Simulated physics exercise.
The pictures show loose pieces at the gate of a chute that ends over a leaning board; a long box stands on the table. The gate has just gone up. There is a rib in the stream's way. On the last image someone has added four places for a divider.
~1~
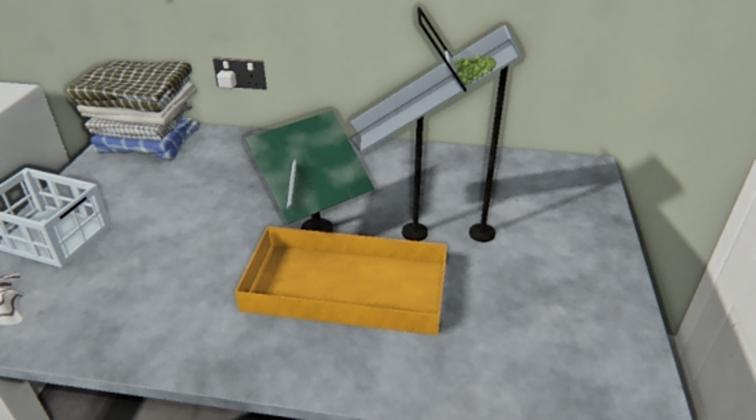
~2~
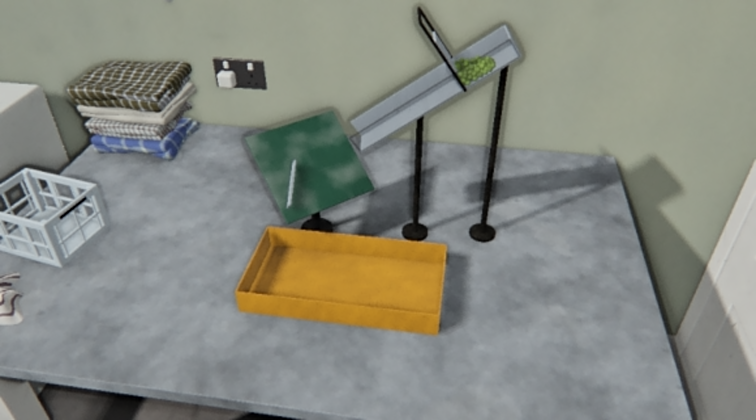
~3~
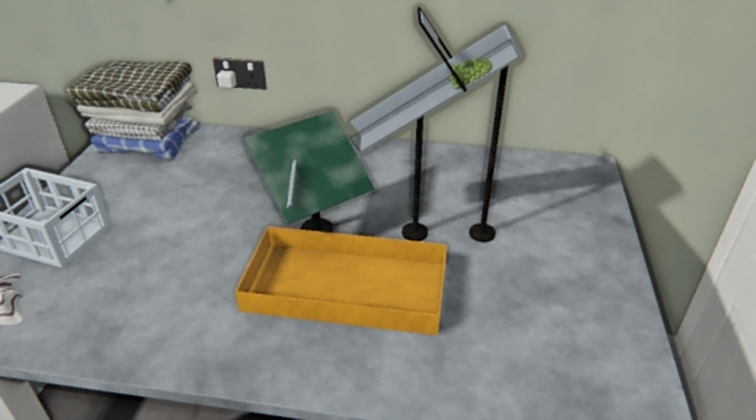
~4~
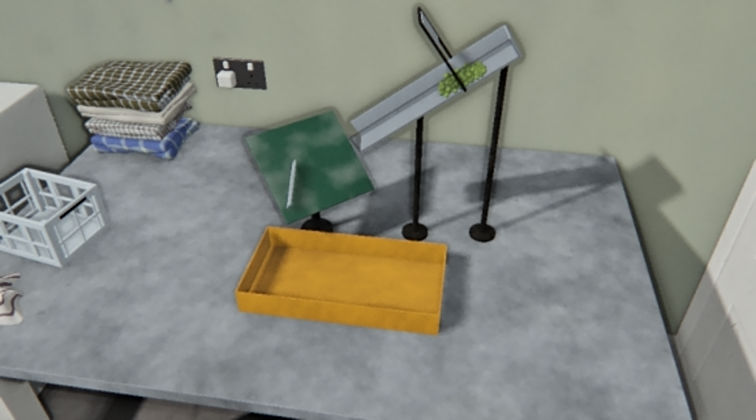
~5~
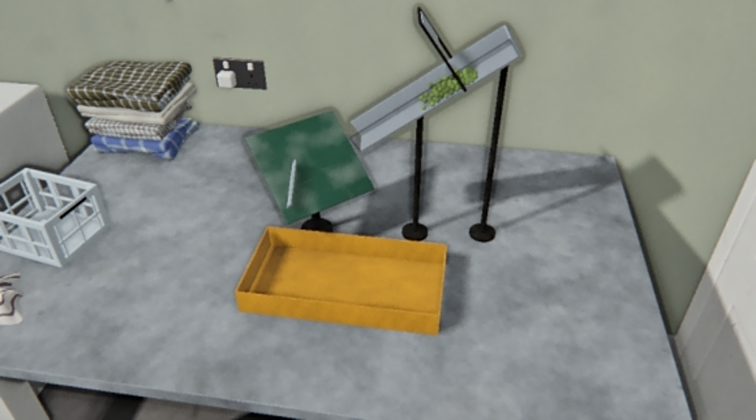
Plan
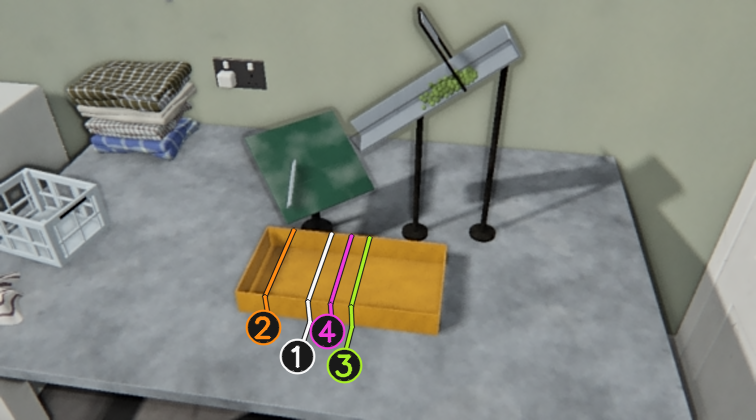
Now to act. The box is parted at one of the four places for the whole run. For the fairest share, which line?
Go for 1.
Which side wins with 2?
More lands on the right.
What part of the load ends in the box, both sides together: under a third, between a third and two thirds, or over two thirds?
About that: Over two thirds.
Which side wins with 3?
The left side.
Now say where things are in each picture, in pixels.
The first picture shows load behind the gate at (471, 70), dried peas; lip of the chute at (361, 144), sloping gently.
The second picture shows middle of the board at (312, 164), tilted fairly steeply; middle of its low edge at (333, 206); of its high edge at (291, 123).
The third picture shows front corners of the box at (236, 292) and (439, 316), empty; front of the load at (453, 78).
The fourth picture shows middle of the load at (459, 79); its front at (441, 88), about a quarter of the way to the lip; rib from (295, 160) to (290, 205).
The fifth picture shows middle of the load at (449, 88); its front at (424, 108), about a third of the way to the lip.
On the marked copy, line 1 crosses the front rim at (308, 300); line 2 crosses the front rim at (265, 295); line 3 crosses the front rim at (351, 305); line 4 crosses the front rim at (330, 303).
With 1, of what is caught, about two thirds on the left of the divider, about a third on the right.
With 2, of what is caught, a stray few on the left of the divider, nearly all on the right.
With 3, of what is caught, all on the left of the divider, none on the right.
With 4, of what is caught, most on the left of the divider, a small part on the right.
